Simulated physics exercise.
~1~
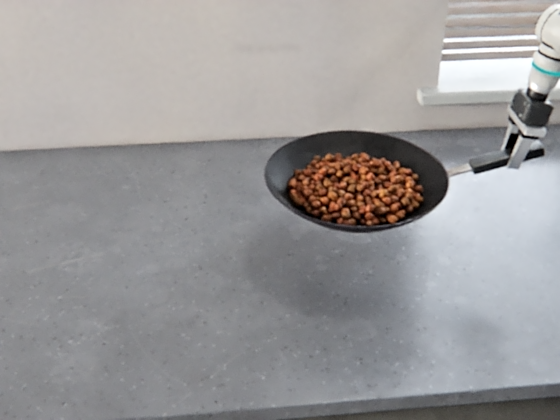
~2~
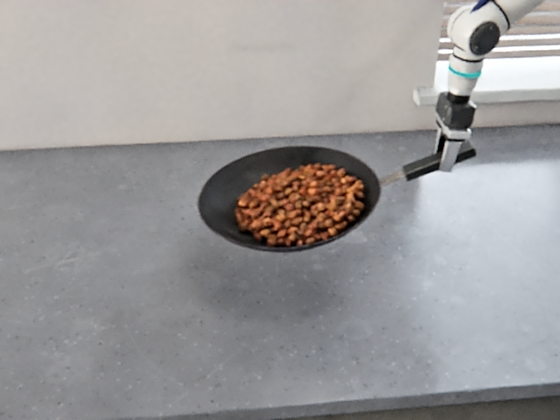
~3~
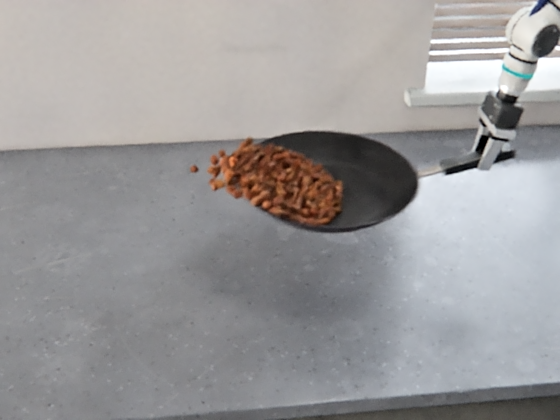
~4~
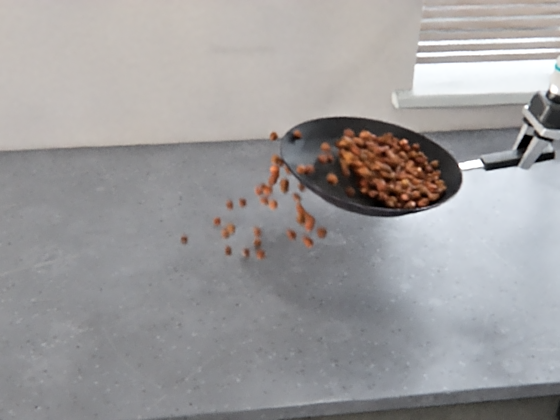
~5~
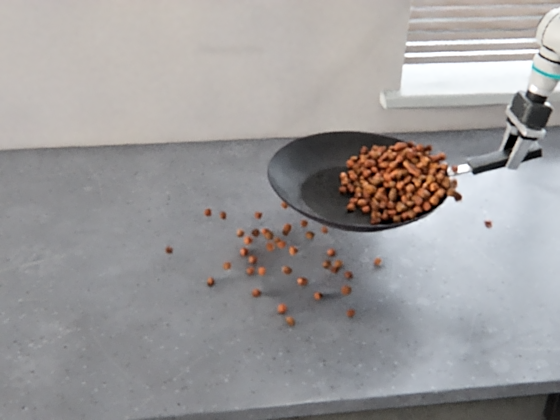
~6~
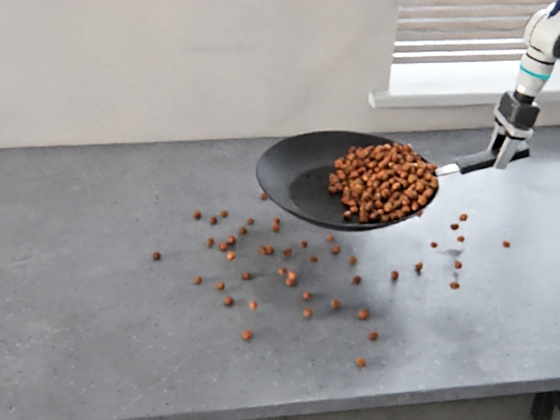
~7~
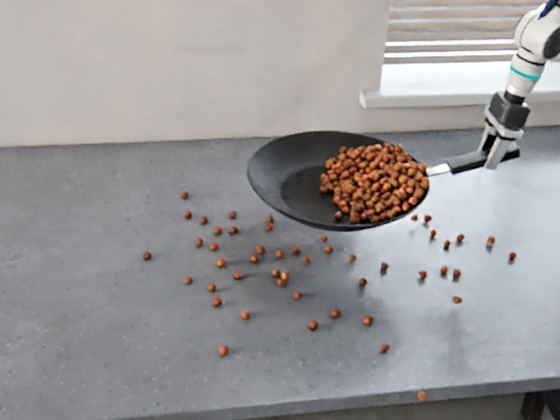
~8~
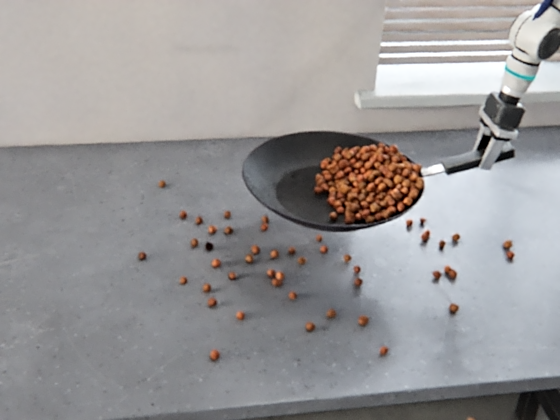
A robot arm holding a black frying pan of hazelnuts above a grey counter swung it left, then jerked it back right, and some nuts flew over the edges and scattered across the counter while most stayed heaped in the pan.
